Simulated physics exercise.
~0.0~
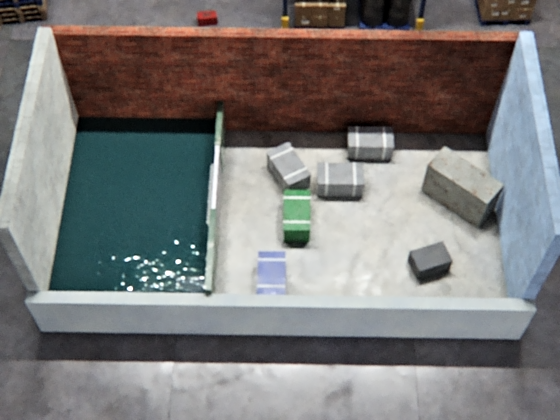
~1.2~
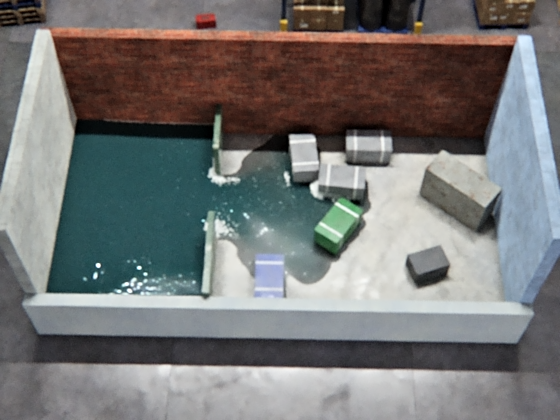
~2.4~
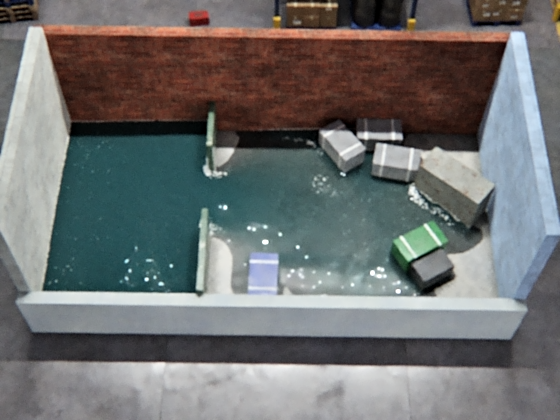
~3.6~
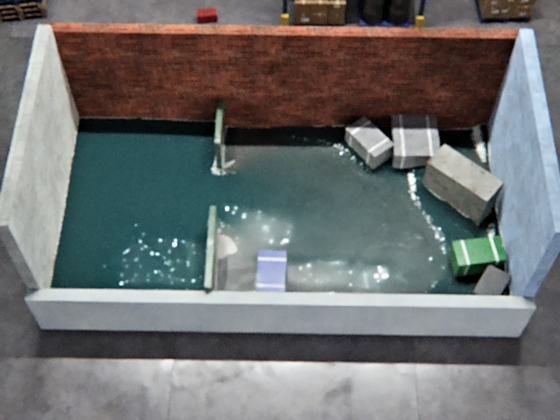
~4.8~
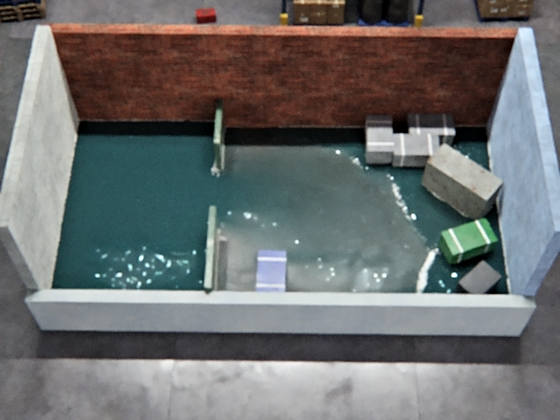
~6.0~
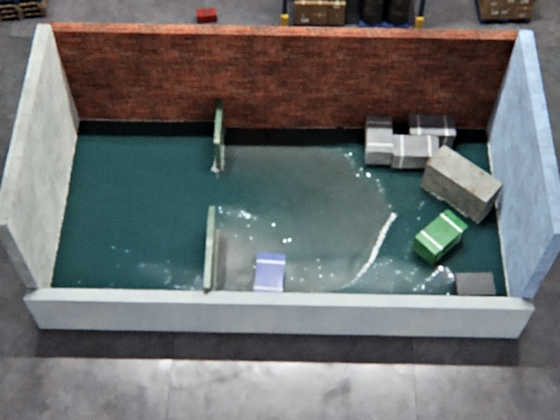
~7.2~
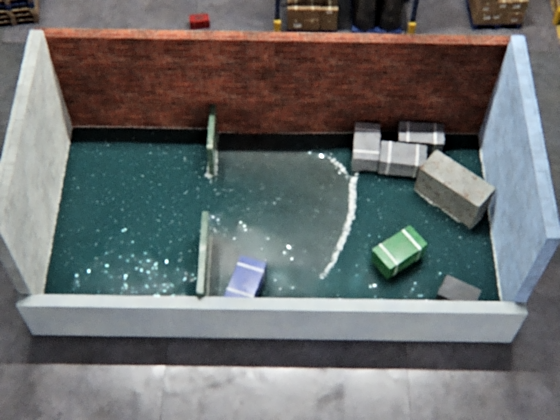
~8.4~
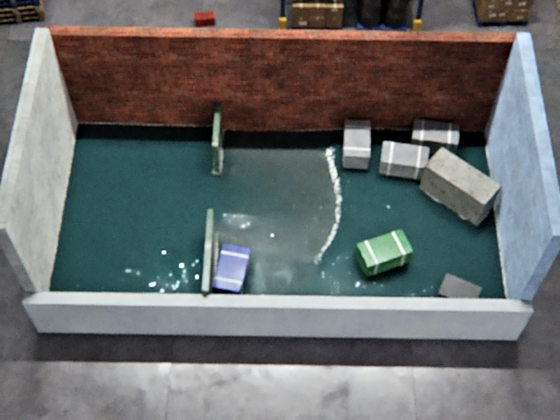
Dark green water fills the left side of a walled basement, seen from above by a slightly swaying camera, with a brick wall at the back. On the dry right side sit a green trunk, a blue trunk near the front wall, and several grey crates and boxes. Water bursts through a gap in the divider and spreads right, sweeping the green trunk and some grey pieces toward the far end while the blue one stays put. A foaming line then moves back leftward, and the green trunk drifts left with it. Finally the blue trunk tilts and shifts to the divider, both trunks afloat.
